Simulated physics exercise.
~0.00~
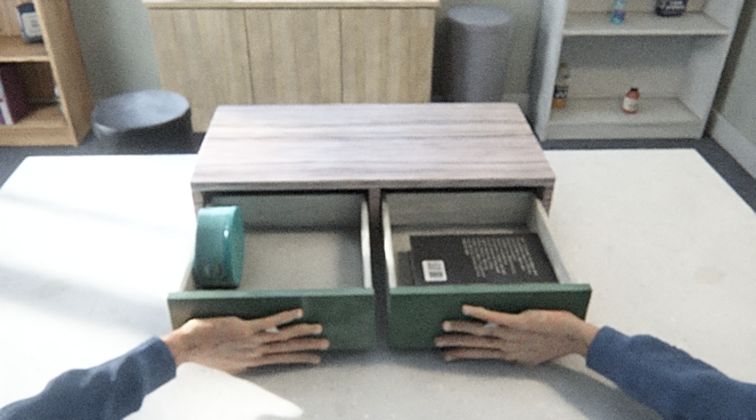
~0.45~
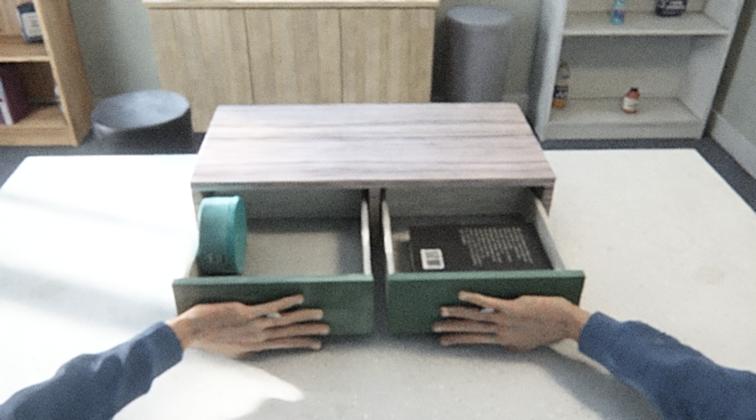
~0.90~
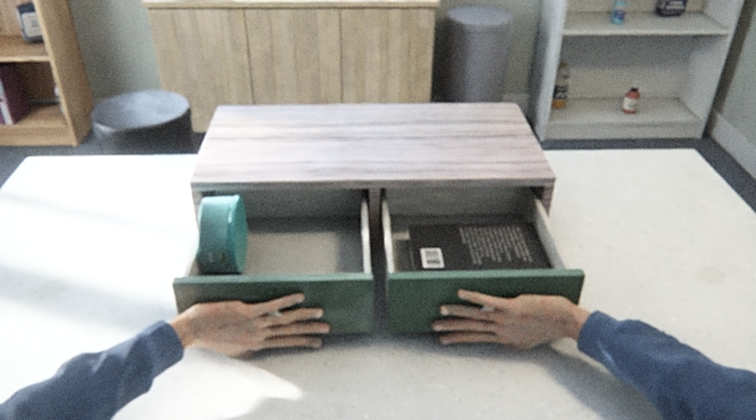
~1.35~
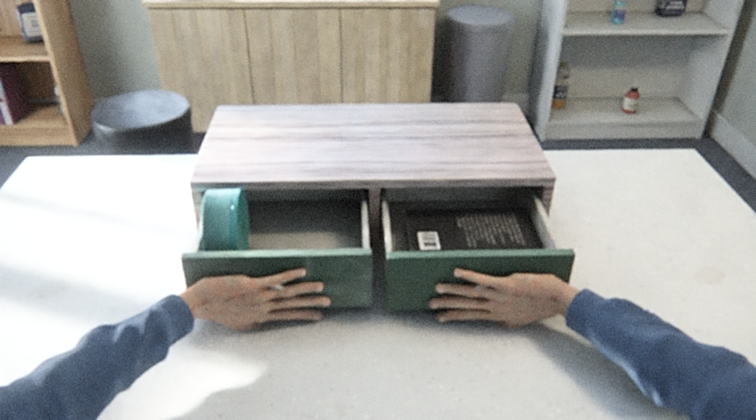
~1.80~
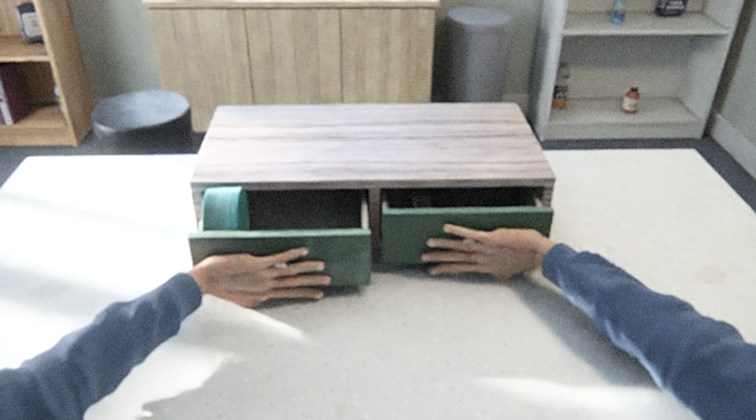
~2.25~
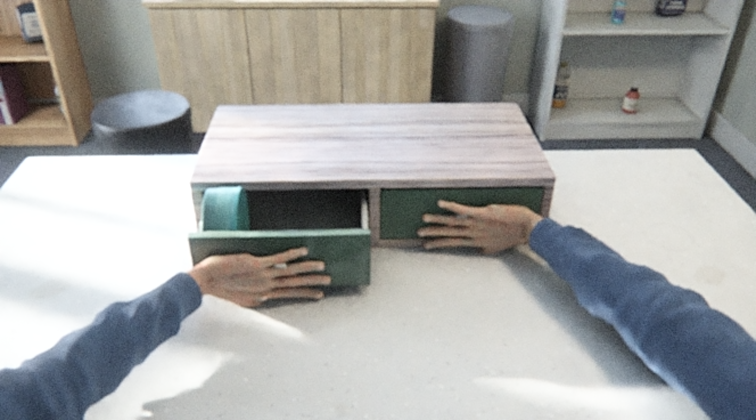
Two hands push in green drawers; the right one closes while the left stays partly open.
